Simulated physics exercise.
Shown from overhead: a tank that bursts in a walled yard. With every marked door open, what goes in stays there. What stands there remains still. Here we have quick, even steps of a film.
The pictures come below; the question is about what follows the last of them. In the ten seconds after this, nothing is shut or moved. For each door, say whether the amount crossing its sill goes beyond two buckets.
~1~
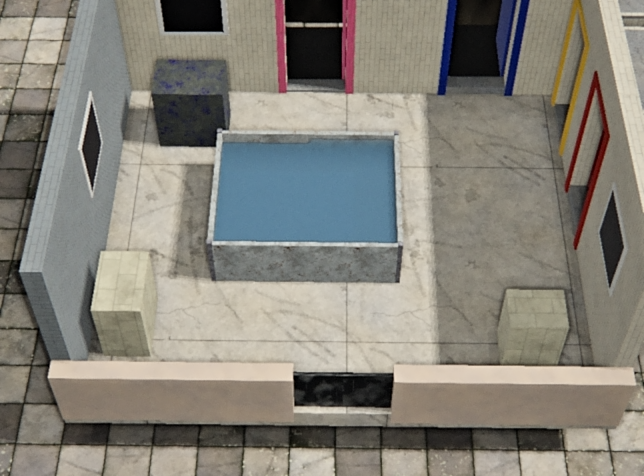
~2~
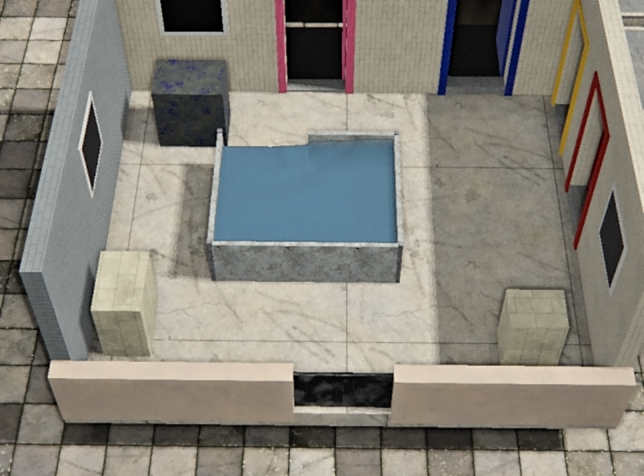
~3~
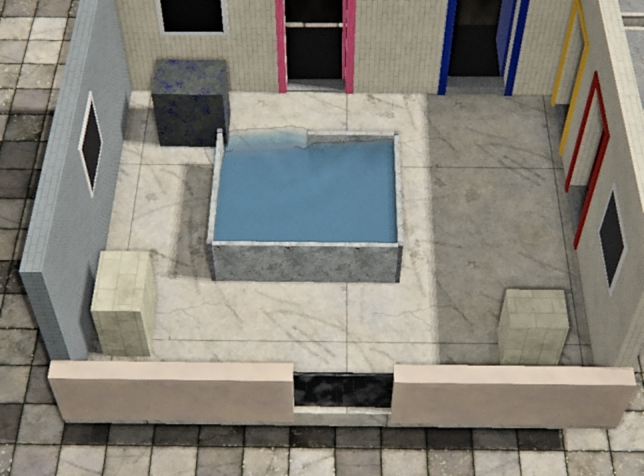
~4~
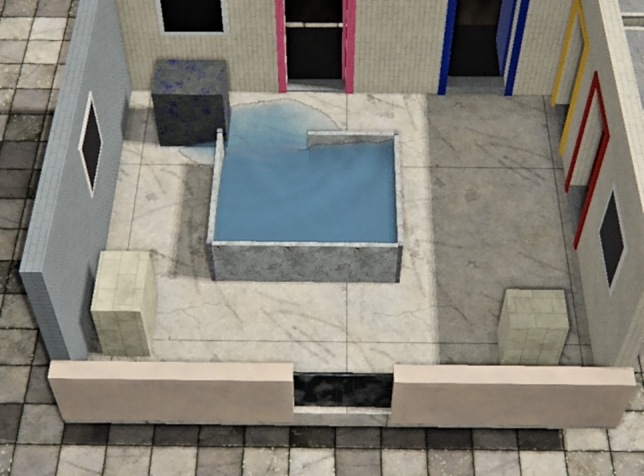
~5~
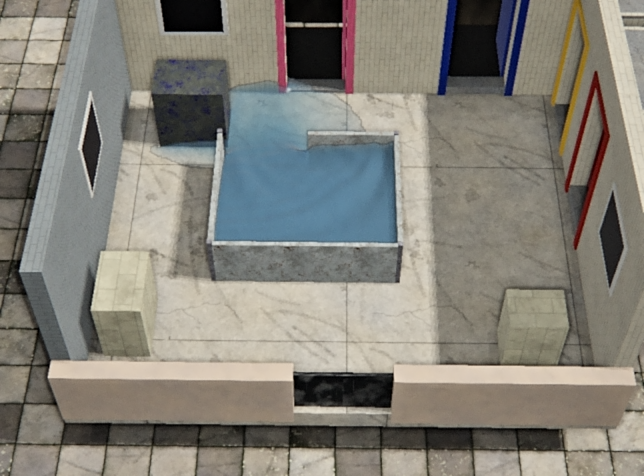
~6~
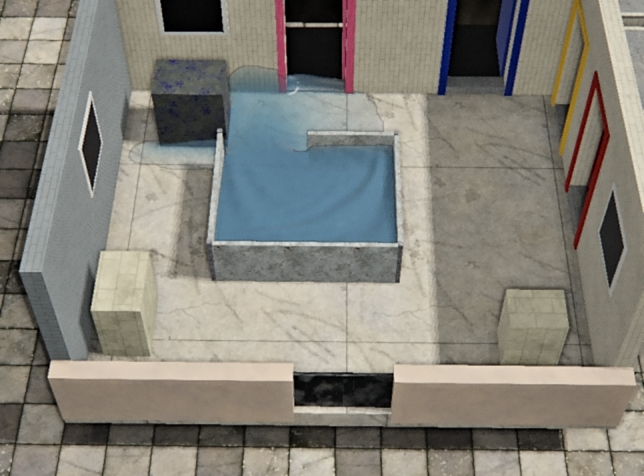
In the end the red door copes honestly; the pink door gets overwhelmed honestly; the blue door copes honestly; the yellow door gets overwhelmed honestly.
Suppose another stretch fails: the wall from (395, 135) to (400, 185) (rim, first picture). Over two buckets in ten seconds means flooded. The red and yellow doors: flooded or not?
In brief, the red door goes past the mark; the yellow door goes past the mark.
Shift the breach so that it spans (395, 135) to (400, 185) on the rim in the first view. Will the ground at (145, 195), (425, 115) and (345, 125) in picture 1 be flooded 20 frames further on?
In turn: Untouched, then inundated, then untouched.
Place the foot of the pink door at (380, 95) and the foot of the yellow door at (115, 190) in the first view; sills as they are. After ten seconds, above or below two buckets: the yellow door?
In this case yellow door exceeds the limit.
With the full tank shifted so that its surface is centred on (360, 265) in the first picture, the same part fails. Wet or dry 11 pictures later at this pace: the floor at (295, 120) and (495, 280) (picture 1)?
The first spot is inundated, the second left dry.
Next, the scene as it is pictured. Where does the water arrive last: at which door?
Answer - the red-painted one.
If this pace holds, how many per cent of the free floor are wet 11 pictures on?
Estimate: Near 30 %.
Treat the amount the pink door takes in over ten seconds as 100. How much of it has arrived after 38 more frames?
Share at that point: Close to 90 in a hundred.
A moment on, water covers 20 % of the floor; the red door not reached, the pink door far over two buckets in, the blue door not reached, the yellow door not reached.
Next, water covers 30 % of the floor; the red door not reached, the pink door far over two buckets in, the blue door wet at the sill, nothing in, the yellow door not reached.
Then, water covers 55 % of the floor; the red door wet at the sill, nothing in, the pink door far over two buckets in, the blue door wet at the sill, nothing in, the yellow door over two buckets in.
Later, water covers 90 % of the floor; the red door wet at the sill, nothing in, the pink door far over two buckets in, the blue door wet at the sill, nothing in, the yellow door far over two buckets in.
In the end, water covers 95 % of the floor; the red door wet at the sill, nothing in, the pink door far over two buckets in, the blue door wet at the sill, nothing in, the yellow door far over two buckets in.
